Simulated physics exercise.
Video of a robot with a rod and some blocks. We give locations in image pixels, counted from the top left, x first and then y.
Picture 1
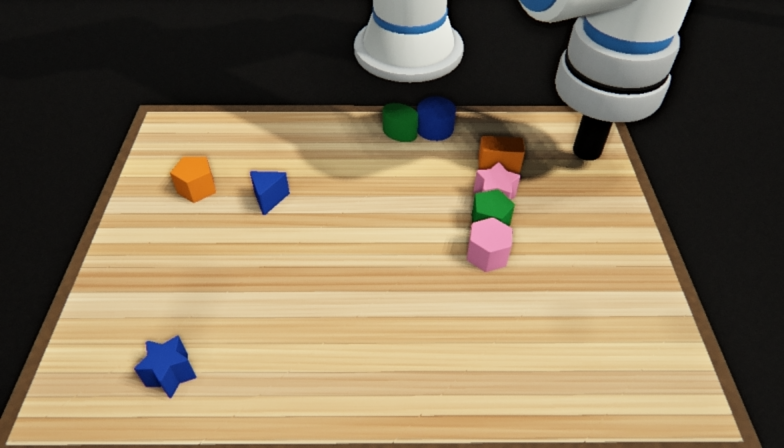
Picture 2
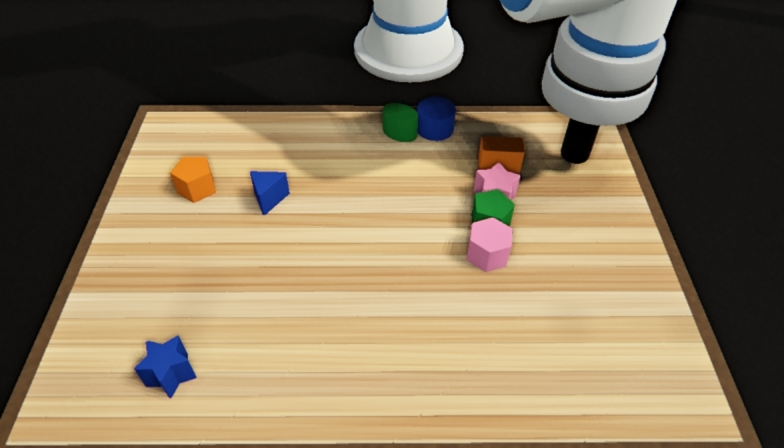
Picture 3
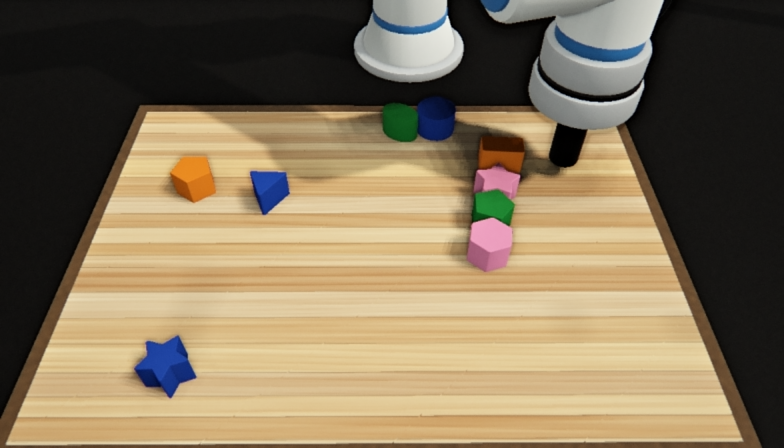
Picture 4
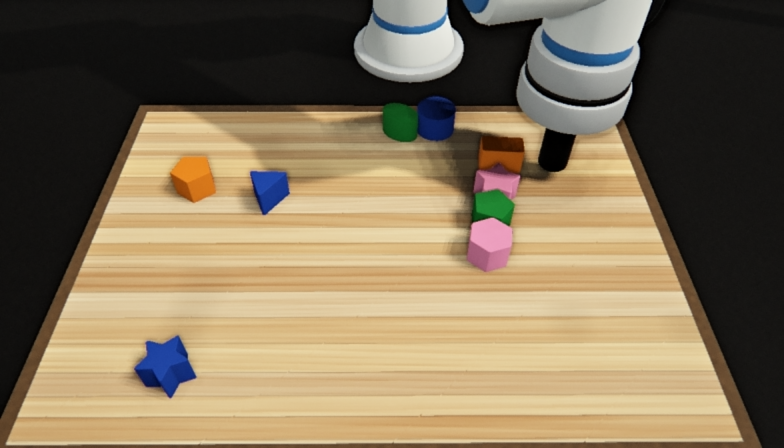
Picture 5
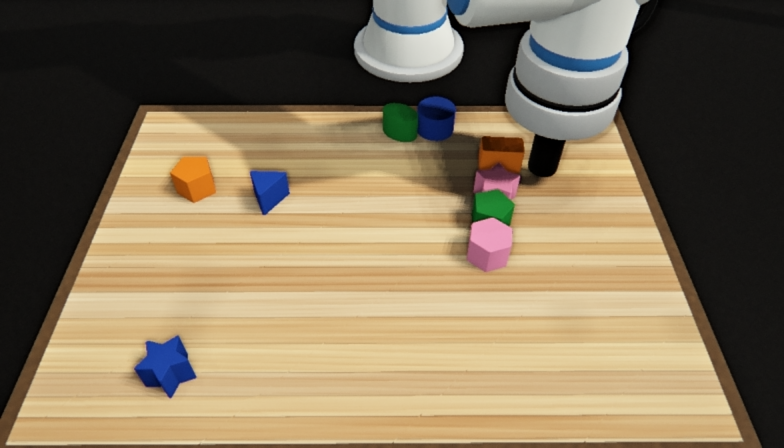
To begin with, a robot arm holds a black rod near the top right of a wooden board, right of a column of orange, pink and green blocks. The rod then moves slowly left and slightly downward, drawing closer to the column, while all the blocks stay still.
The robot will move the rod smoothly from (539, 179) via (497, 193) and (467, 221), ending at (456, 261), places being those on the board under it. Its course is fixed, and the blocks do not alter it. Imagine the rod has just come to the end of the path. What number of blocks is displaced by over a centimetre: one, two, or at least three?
Put simply, three or more blocks are moved more than 1 cm.
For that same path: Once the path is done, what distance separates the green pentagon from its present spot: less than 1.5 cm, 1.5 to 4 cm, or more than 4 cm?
By the end of the path, it will have gone past 4 cm.
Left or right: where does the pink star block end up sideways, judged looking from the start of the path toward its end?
Answer: Right.
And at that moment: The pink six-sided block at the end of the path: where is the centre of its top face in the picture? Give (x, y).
At pixel (495, 253).
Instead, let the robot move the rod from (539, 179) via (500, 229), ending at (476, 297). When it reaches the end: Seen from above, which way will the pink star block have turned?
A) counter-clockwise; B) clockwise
I choose B.
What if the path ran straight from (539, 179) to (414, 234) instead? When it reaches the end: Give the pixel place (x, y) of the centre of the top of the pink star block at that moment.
At the end it should sit near (420, 184).
The first path, step by step. One third of the way, rod (498, 183); pink six-sided block (491, 242); green pentagon (480, 213), turned 40° anticlockwise; pink star block (475, 184), turned 15° clockwise.
Two thirds of the way, rod (469, 211); pink six-sided block (492, 248), turned 20° anticlockwise; green pentagon (460, 227), turned 65° anticlockwise; pink star block (438, 197), turned 55° clockwise.
At the end, rod (457, 251); pink six-sided block (495, 253), turned 35° anticlockwise; green pentagon (436, 262), turned 25° anticlockwise; pink star block (435, 201), turned 75° clockwise; orange rectangle unmoved.
